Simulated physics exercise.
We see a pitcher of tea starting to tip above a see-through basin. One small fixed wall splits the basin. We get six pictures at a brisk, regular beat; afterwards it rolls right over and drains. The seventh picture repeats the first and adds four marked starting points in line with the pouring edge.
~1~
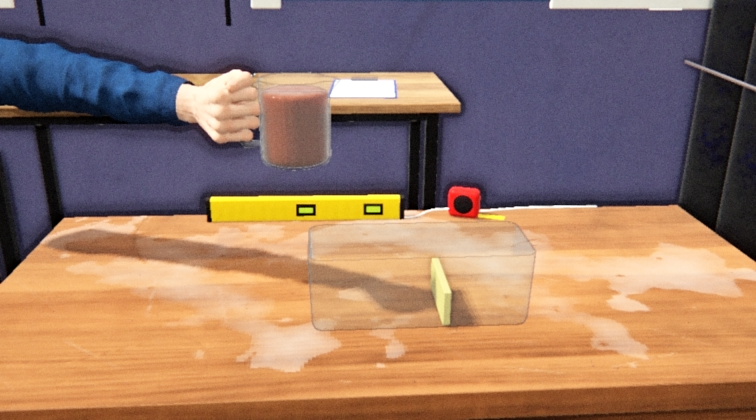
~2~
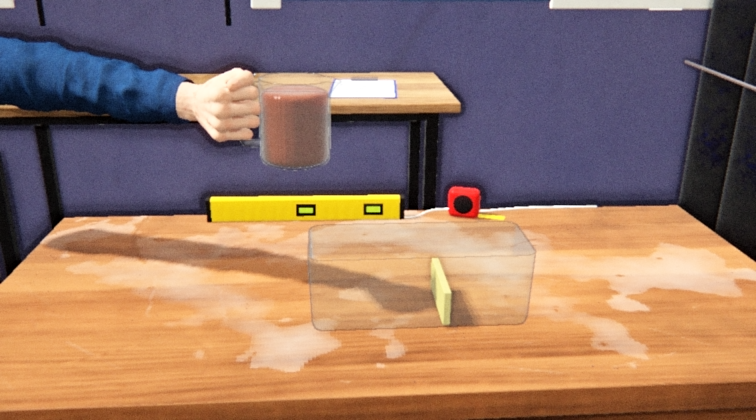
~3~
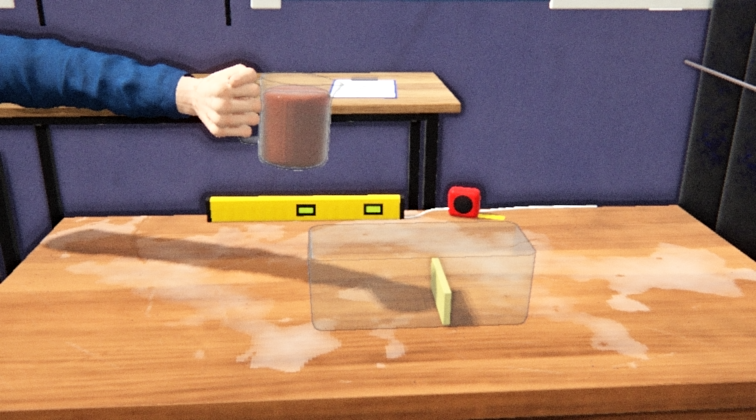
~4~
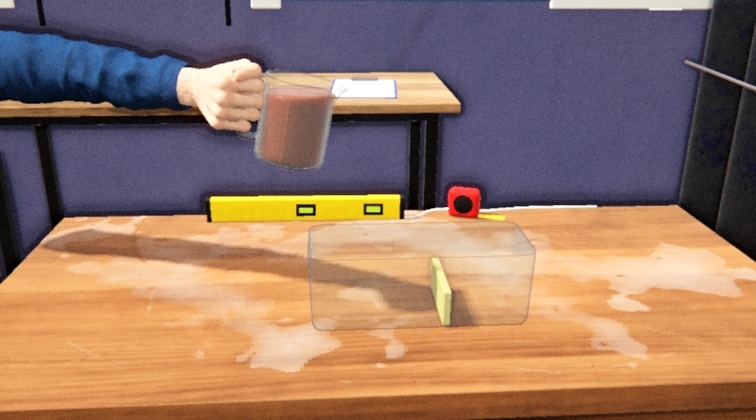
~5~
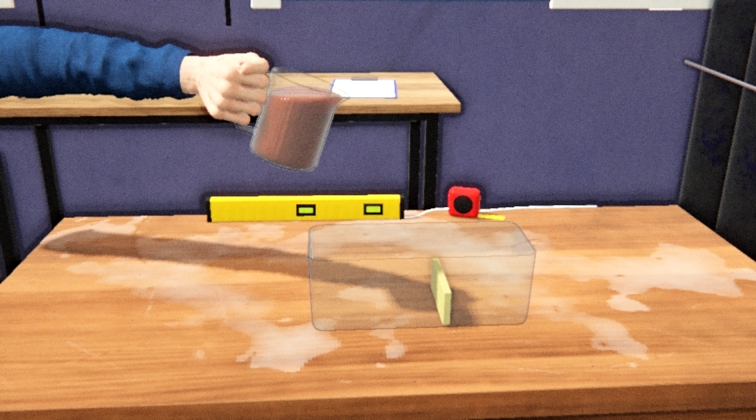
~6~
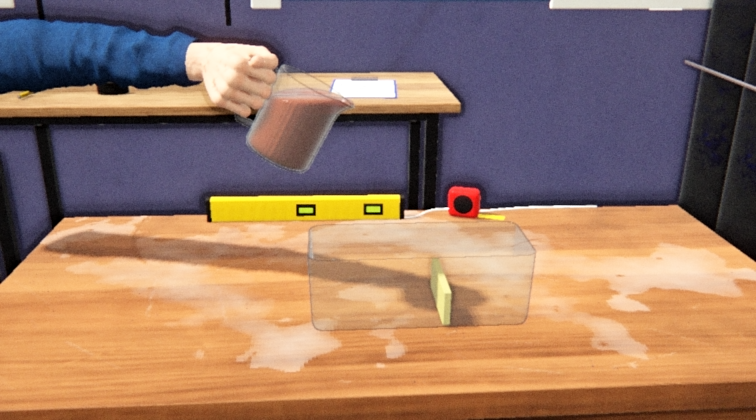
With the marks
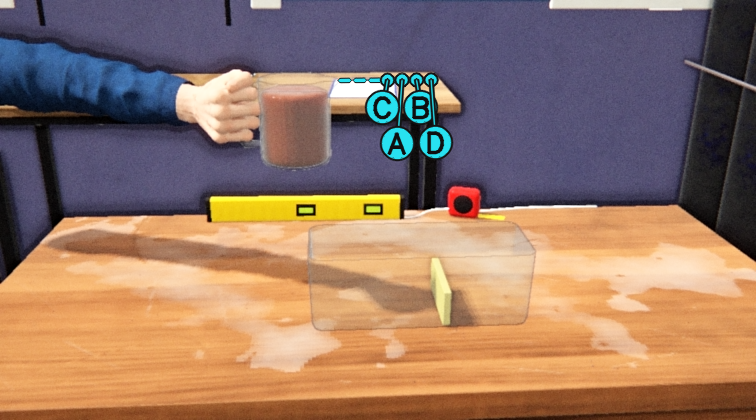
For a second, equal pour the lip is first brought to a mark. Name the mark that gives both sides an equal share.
The best dot is C.
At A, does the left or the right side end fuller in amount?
The right side.
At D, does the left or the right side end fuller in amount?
The right one.
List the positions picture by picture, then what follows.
In the first frame, upright, lip at (340, 80); basin from (312, 328) to (527, 321); top of the wall at (441, 274); nothing has left yet.
In the second frame, upright, lip at (341, 81); nothing has left yet.
In the third frame, tipped about 5°, lip at (343, 84); nothing has left yet.
In the fourth frame, tipped about 11°, lip at (347, 89); nothing has left yet.
In the fifth frame, tipped about 19°, lip at (350, 97); nothing has left yet.
In the sixth frame, tipped about 28°, lip at (353, 106); tea is over the lip, down to (353, 106).
On the marked copy, A at (402, 80); B at (416, 79); C at (387, 80); D at (431, 79).
Choosing A, about 19 % ends left of the wall and 80 % right of it.
Choosing B, about 6 % ends left of the wall and 92 % right of it.
Choosing C, about 50 % ends left of the wall and 49 % right of it.
Choosing D, about 7 % ends left of the wall and 90 % right of it.
